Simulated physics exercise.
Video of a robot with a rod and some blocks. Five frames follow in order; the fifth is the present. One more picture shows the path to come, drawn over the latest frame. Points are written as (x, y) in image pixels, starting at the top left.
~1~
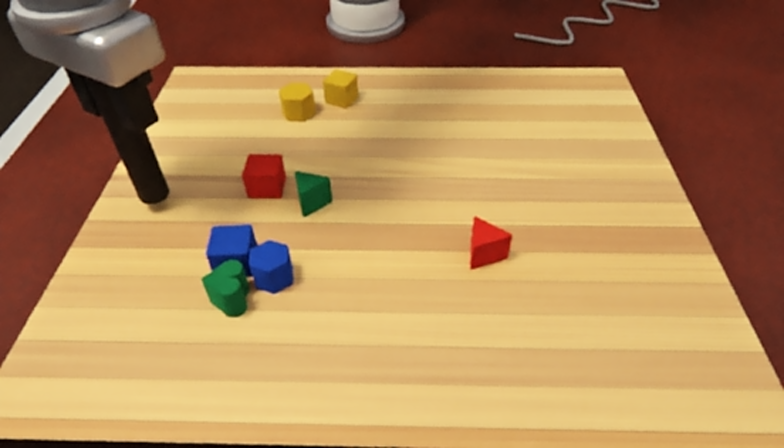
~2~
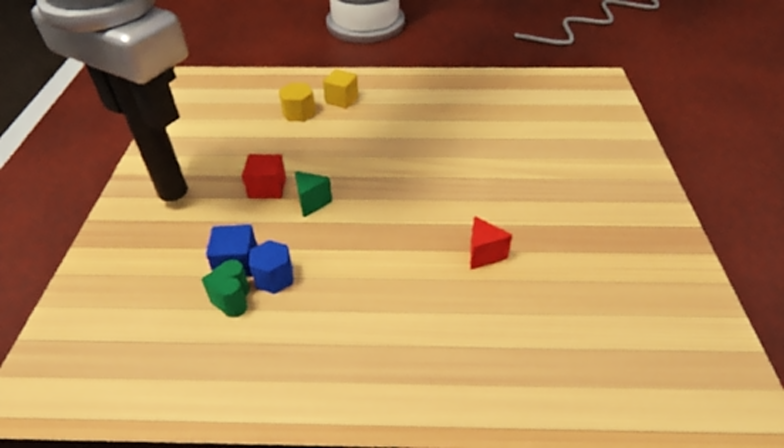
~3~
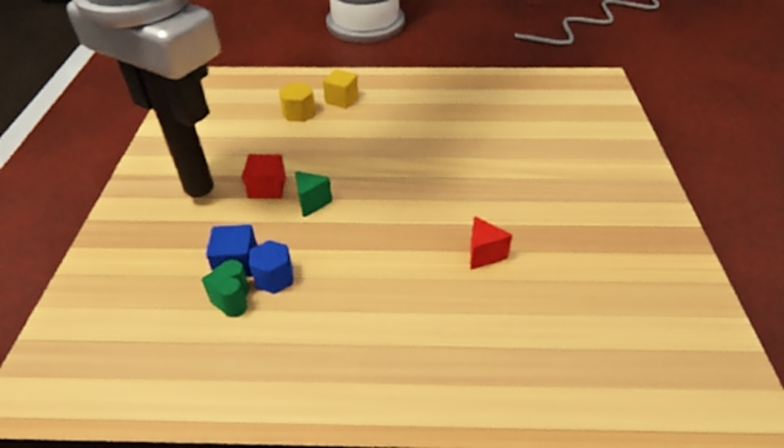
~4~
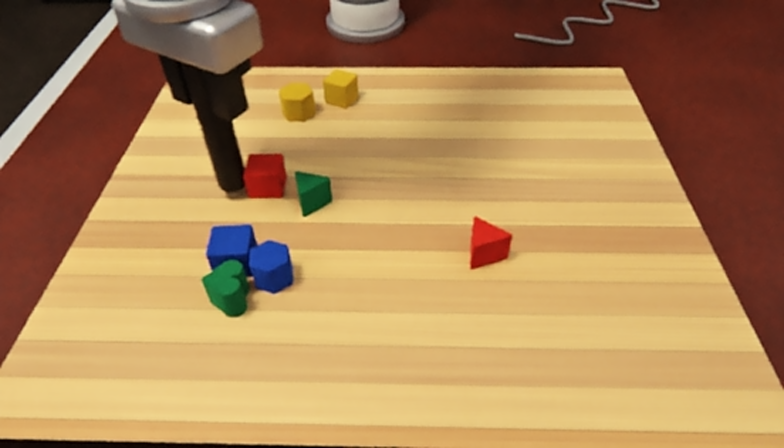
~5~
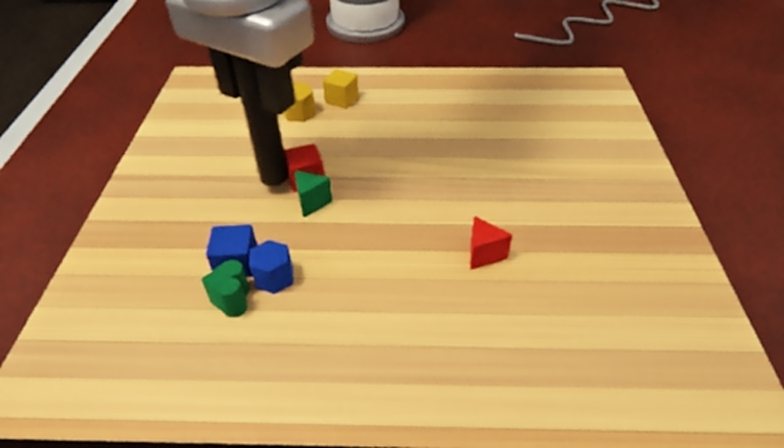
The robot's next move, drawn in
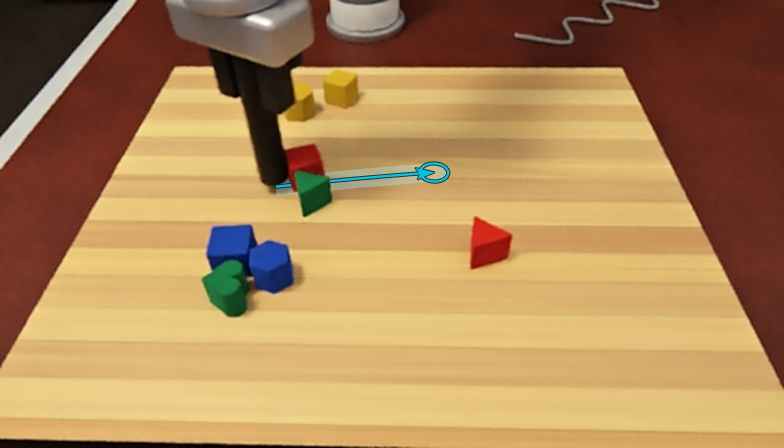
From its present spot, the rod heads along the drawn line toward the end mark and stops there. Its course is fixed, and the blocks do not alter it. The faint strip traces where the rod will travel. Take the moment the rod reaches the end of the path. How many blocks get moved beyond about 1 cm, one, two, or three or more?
It looks like one block will be pushed more than about 1 cm.
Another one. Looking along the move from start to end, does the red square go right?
No
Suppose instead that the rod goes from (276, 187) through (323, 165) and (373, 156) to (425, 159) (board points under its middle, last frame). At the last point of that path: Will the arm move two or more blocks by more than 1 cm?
Short answer: No.
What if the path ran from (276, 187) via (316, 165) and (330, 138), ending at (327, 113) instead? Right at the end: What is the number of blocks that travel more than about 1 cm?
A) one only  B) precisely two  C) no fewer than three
A.
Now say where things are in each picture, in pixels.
Tip of the rod at (155, 195), middles of tops, red square at (262, 164), green three-sided block at (308, 180), in the first picture.
Rod at (173, 192), nothing pushed, in the second picture.
Rod at (199, 188), nothing pushed, in the third picture.
Rod at (233, 183), nothing pushed, in the fourth picture.
Rod at (274, 177), red square at (303, 155), green three-sided block at (308, 180), in the fifth picture.
The line goes from (276, 187) to (434, 172).
What follows on the original path. One third of the way, rod at (329, 171); red square at (353, 144), turned 35° anticlockwise.
Two thirds of the way, rod at (382, 167); red square at (378, 134), turned 70° anticlockwise.
At the end, rod at (435, 163); red square at (379, 134), turned 75° anticlockwise; green three-sided block unmoved.
